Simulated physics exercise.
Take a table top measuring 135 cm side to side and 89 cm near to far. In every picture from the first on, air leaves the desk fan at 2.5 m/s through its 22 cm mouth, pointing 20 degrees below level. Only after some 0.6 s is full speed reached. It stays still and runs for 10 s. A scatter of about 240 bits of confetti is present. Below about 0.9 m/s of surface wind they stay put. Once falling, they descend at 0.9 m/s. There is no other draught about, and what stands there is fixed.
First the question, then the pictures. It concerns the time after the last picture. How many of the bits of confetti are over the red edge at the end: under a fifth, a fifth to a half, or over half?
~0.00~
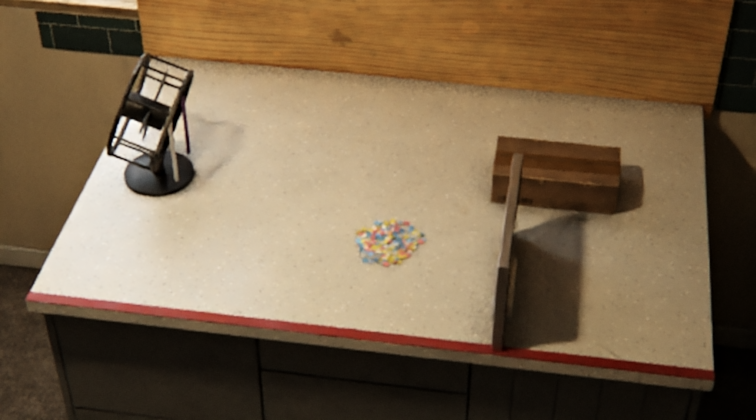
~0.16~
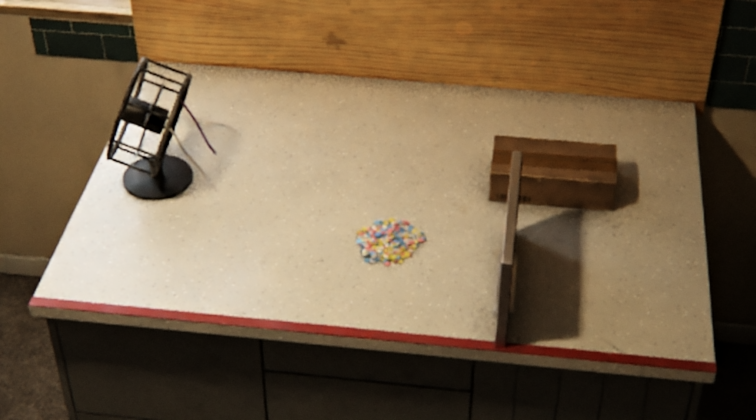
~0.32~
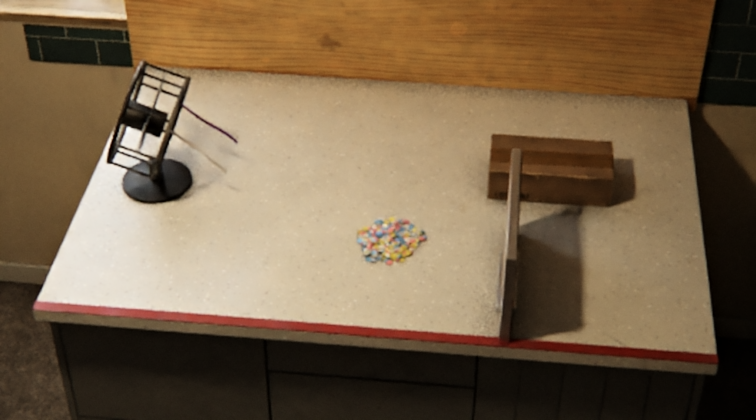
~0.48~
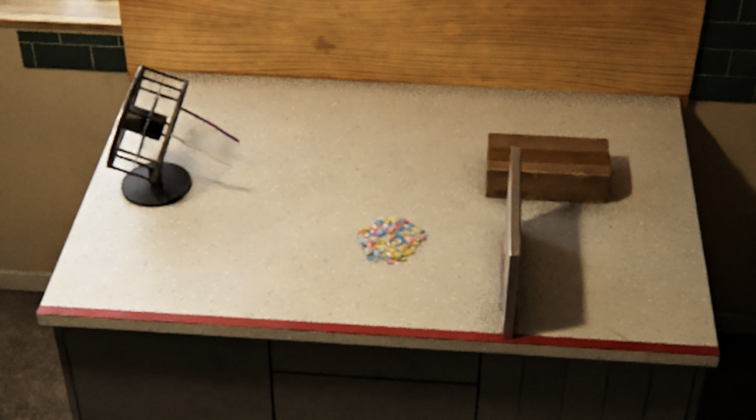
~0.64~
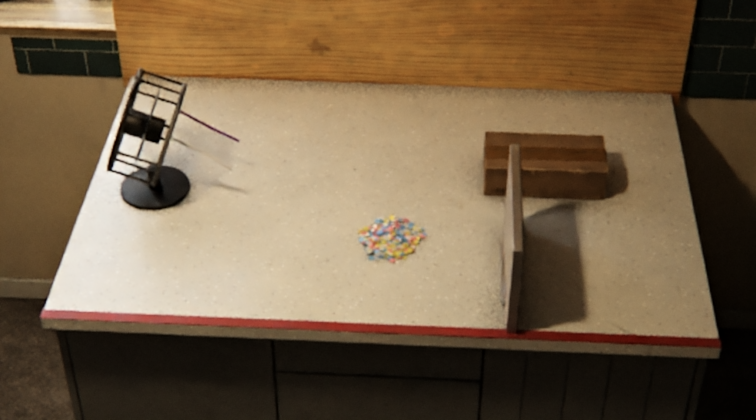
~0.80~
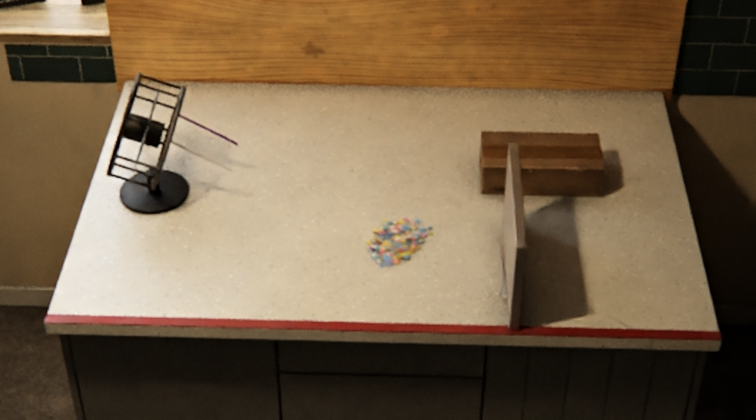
It ends up beyond one half.
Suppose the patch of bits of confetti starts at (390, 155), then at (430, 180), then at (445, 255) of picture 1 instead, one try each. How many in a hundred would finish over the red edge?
Going through the three spots in order, you'd get 0 percent, 0 percent and 100 percent.
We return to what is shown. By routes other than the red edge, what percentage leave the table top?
Near 1 %.
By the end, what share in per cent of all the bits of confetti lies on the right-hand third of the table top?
0 %.
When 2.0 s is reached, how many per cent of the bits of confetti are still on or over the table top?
About 3 per cent remain.
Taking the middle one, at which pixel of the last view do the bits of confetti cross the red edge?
Roughly at pixel (461, 334).
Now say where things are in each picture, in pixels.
In the first picture, the middle of the bits of confetti is near (385, 242), none has stirred yet and the mouth of the desk fan is at (151, 113).
In the second picture, the middle of the bits of confetti is near (385, 241), none has stirred yet and the red edge is centred on (363, 338).
In the third picture, the middle of the bits of confetti is near (386, 240), none has stirred yet, the top of a laptop is at (514, 201) and the top of a box is at (552, 156).
In the fourth picture, the middle of the bits of confetti is near (387, 240) and none has stirred yet.
In the fifth picture, the middle of the bits of confetti is near (388, 239) and none has stirred yet.
In the sixth picture, the middle of the bits of confetti is near (396, 242), the farthest in sight from the desk fan is at (432, 233) and about 35 % have left their places.
After 2.0 s the count stands so, 96 % are over the red edge.
After 3.2 s the count stands so, 99 % are over the red edge.
After 5.5 s the count stands so, 99 % are over the red edge.
After 10.0 s, at the end, 99 % are over the red edge.
